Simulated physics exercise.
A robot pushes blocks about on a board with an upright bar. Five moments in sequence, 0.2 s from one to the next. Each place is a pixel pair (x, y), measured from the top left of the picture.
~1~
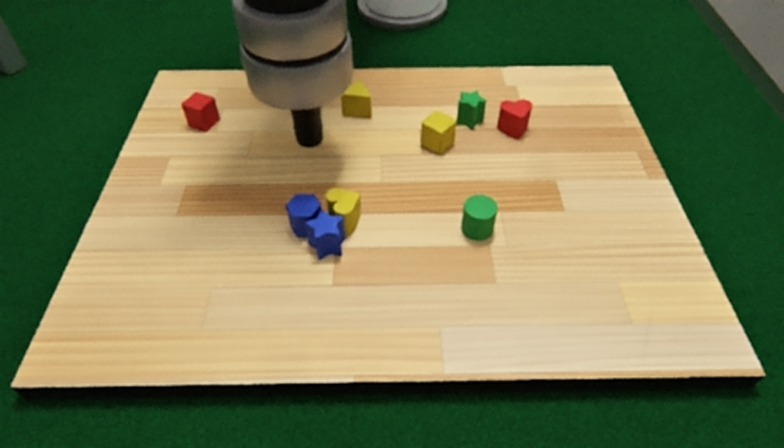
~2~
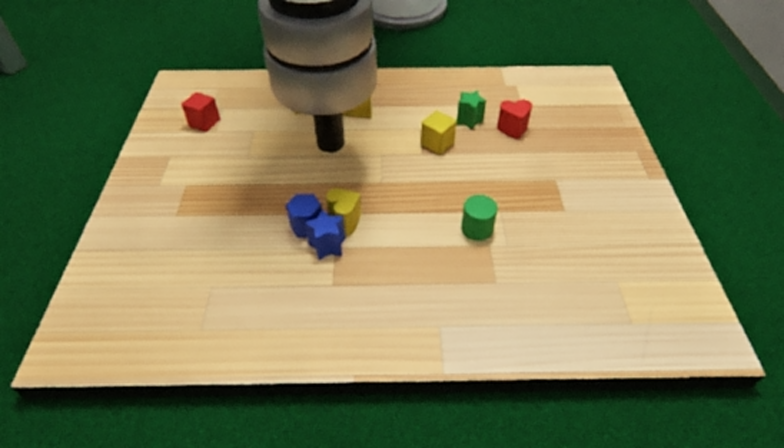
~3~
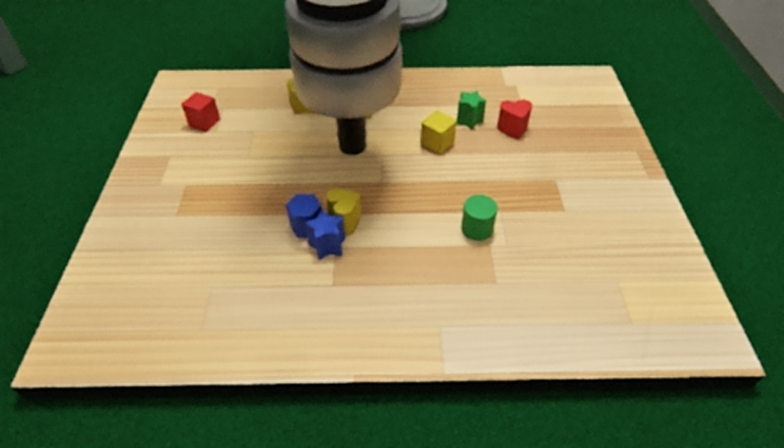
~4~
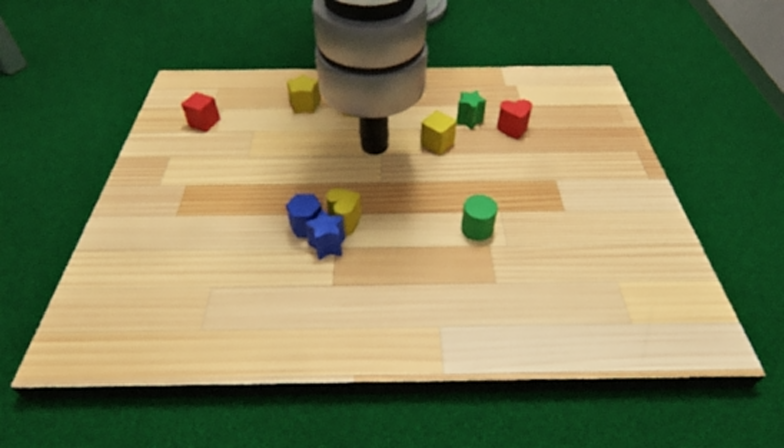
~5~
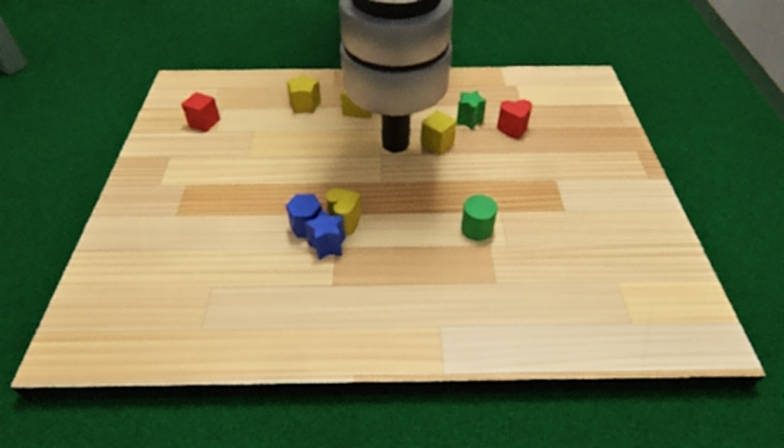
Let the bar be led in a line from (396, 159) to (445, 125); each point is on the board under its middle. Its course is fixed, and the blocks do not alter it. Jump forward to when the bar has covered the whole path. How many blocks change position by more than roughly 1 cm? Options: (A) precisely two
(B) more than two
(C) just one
The one that fits is C, just one.
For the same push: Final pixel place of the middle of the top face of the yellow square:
It sits at (468, 113).
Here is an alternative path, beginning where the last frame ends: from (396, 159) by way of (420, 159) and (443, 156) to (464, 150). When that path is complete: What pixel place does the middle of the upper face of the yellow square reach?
Near (454, 113).
The first path, step by step. Halfway along, bar at (422, 127); yellow square at (451, 118), turned 30° clockwise.
At the end, bar at (446, 111); yellow square at (468, 113), turned 90° clockwise; green star block unmoved.
